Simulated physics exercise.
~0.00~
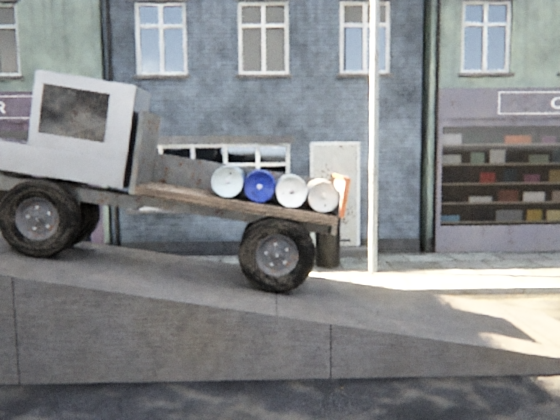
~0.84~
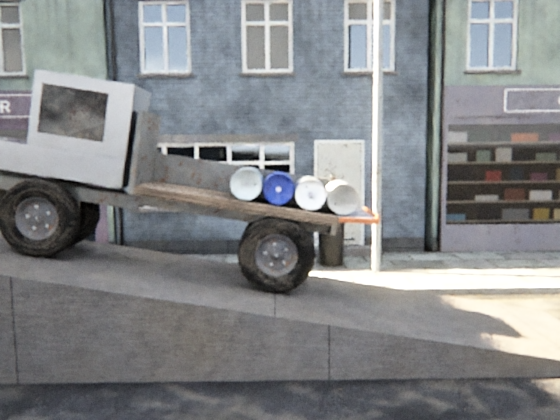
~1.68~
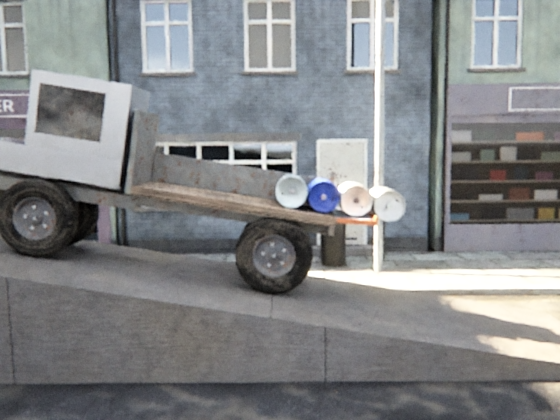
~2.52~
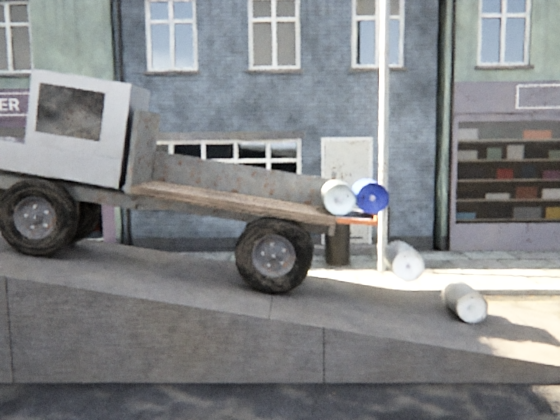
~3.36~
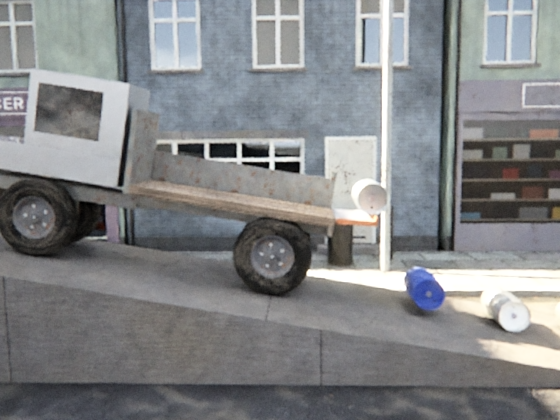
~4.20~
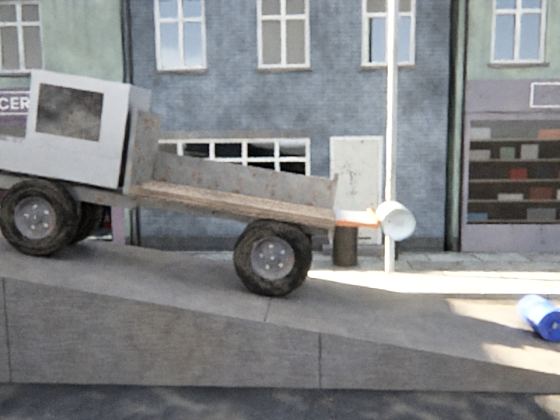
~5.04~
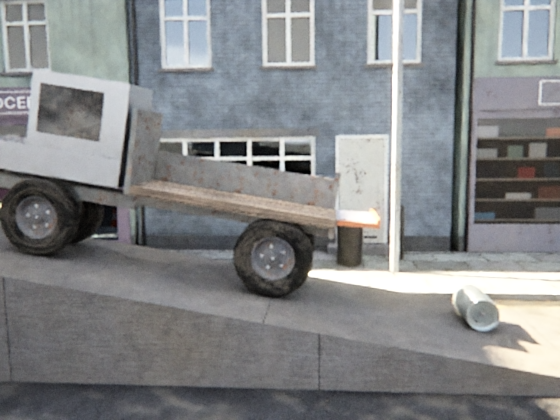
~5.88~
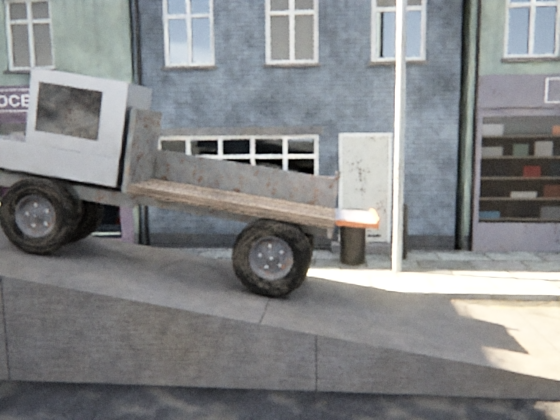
At the start, a pick-up with a white cab stands on a slope falling to the right, before a row of painted buildings, with four kegs, one of them blue, lying together on its bed. The tailgate swings down and stays open, nearly in line with the bed, as the kegs roll right towards it. Two pale kegs drop off the end onto the slope first. The blue keg follows over the gate and rolls away down the incline. The last pale keg tips off after it and rolls down too, leaving the bed empty and no kegs in view.
